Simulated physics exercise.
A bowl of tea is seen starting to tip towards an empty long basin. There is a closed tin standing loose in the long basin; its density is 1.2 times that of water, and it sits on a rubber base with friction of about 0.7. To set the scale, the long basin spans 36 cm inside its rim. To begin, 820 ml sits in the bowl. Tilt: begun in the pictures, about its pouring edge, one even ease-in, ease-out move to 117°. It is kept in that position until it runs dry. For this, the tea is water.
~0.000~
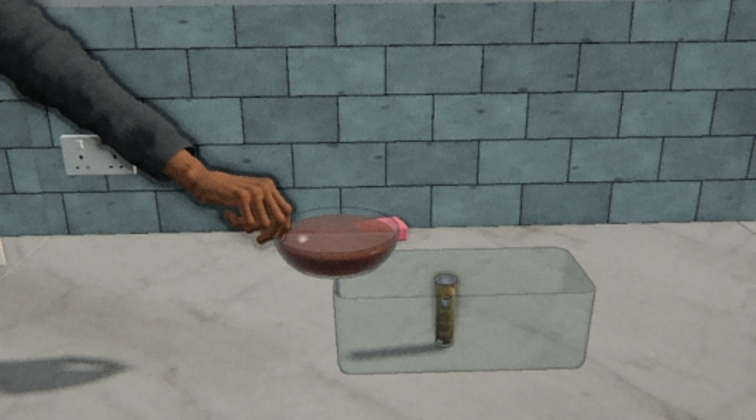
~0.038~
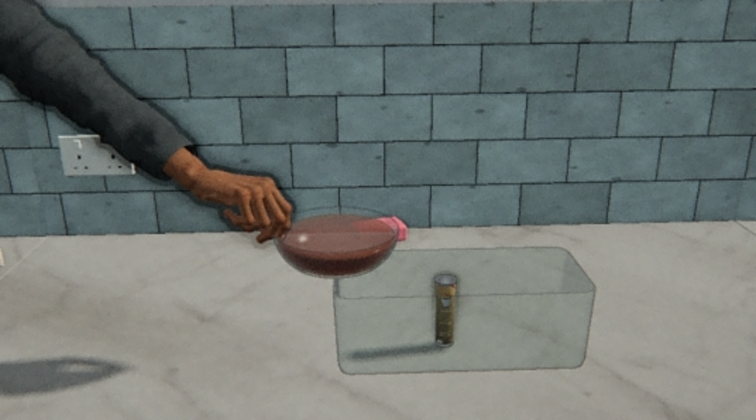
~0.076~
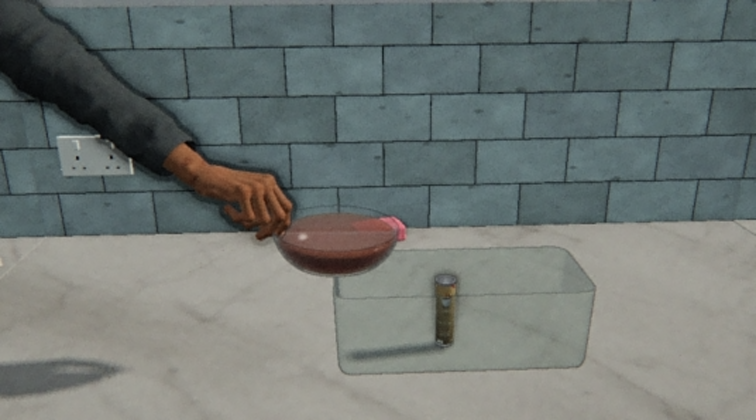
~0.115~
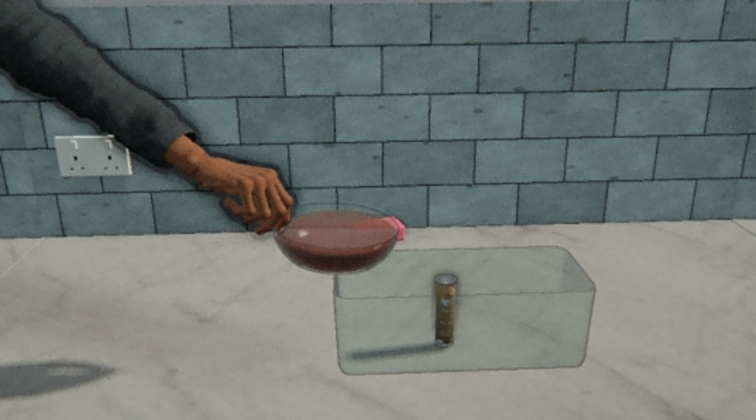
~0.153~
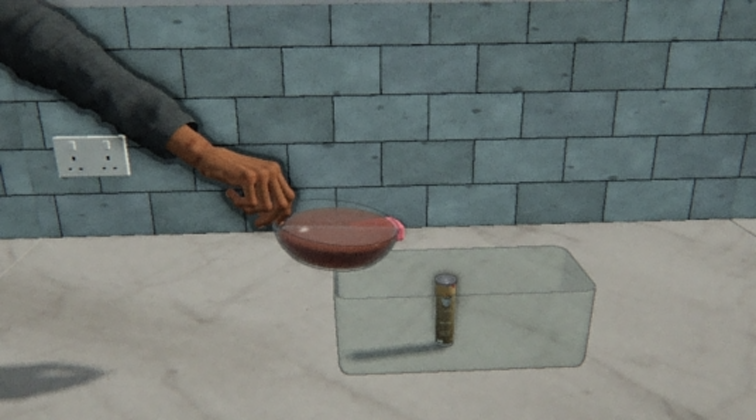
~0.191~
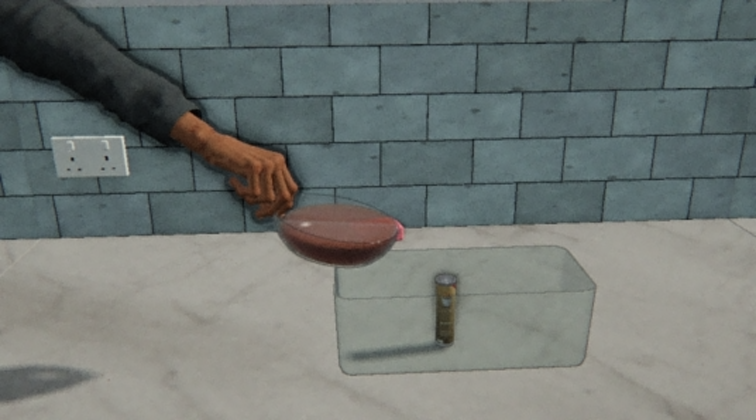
The video shows a hand holding a glass bowl of reddish-brown liquid above the left side of a clear rectangular basin with a small upright tin inside; the bowl stays nearly level at first, then tilts slightly to the right.
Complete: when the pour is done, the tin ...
... remains on its base.
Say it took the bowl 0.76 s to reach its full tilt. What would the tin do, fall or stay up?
Outcome - the tin remains standing.
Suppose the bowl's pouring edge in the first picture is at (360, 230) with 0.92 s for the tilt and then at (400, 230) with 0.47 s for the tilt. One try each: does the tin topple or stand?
The tin overturns the first time and stays vertical the second time.
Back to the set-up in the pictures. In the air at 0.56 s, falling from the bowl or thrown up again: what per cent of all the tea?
My guess is roughly 50 %.
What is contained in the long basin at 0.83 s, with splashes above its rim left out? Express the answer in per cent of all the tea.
Some 98 per cent.
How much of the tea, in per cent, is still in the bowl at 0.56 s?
At that time about 22 in a hundred parts are still held.
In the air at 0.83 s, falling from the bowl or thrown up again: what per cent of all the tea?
Around 2 per cent of the liquid is in flight.
By 0.56 s the tilt is 78° and 22 per cent is still to pour; the tin stands where it began.
By 0.83 s the tilt is 114° and 0 per cent is still to pour; the tin stands where it began.
By 1.11 s the tilt is 117° and 0 per cent is still to pour; the tin stands where it began.
By 1.42 s the tilt is 117° and 0 per cent is still to pour; the tin stands where it began.
At rest the tin stands where it began.
